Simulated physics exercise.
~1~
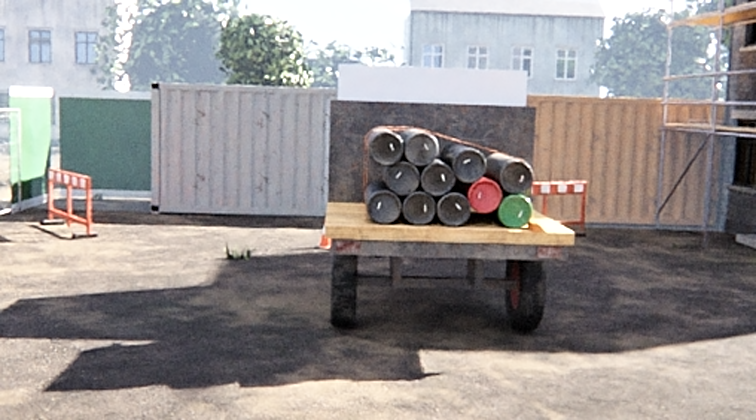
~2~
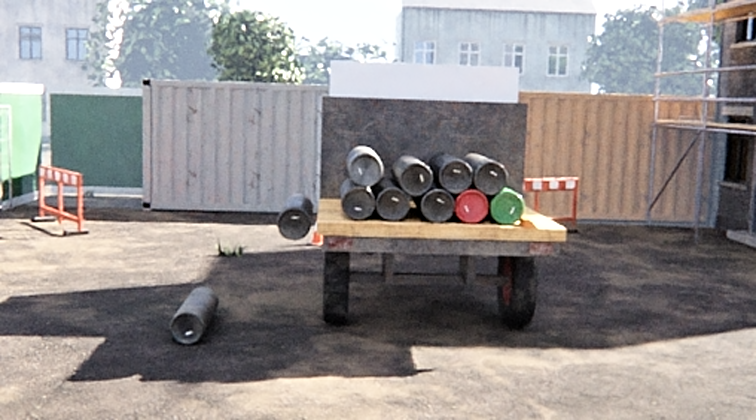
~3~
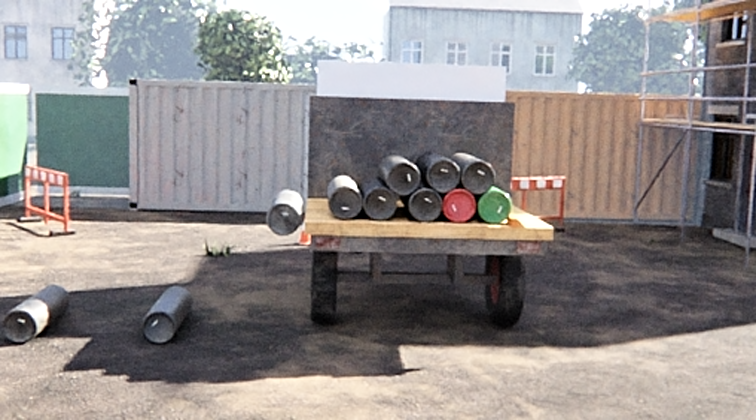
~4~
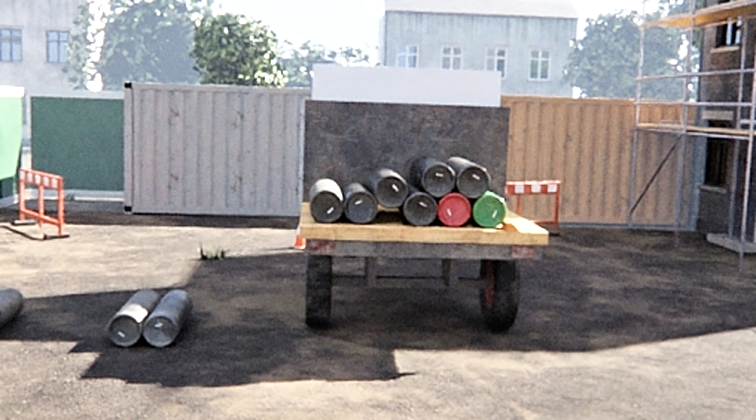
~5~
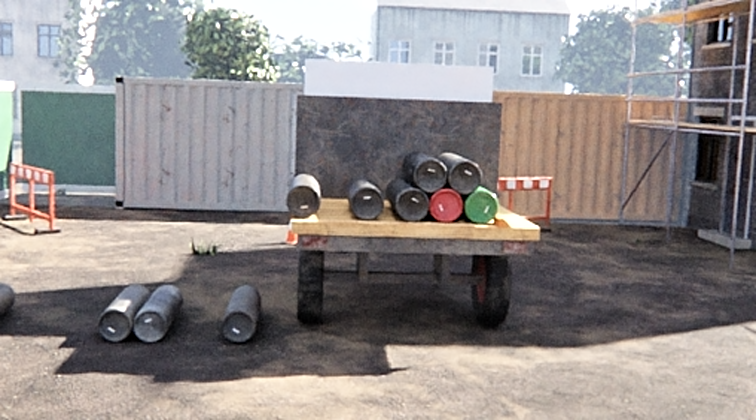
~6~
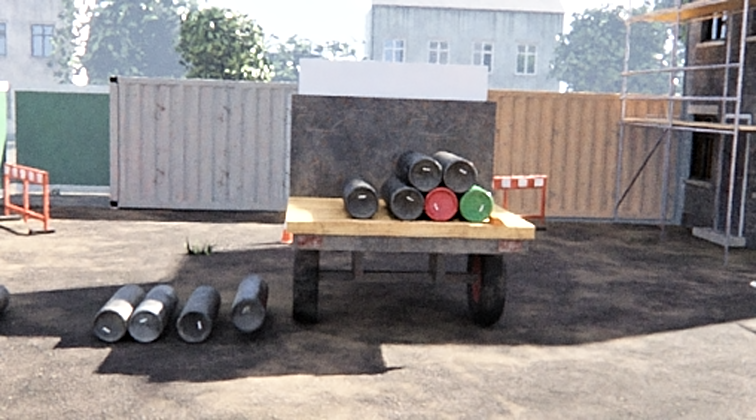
Stacked gas cylinders rolling one after another off the left side of a flatbed, leaving red and green among those aboard.
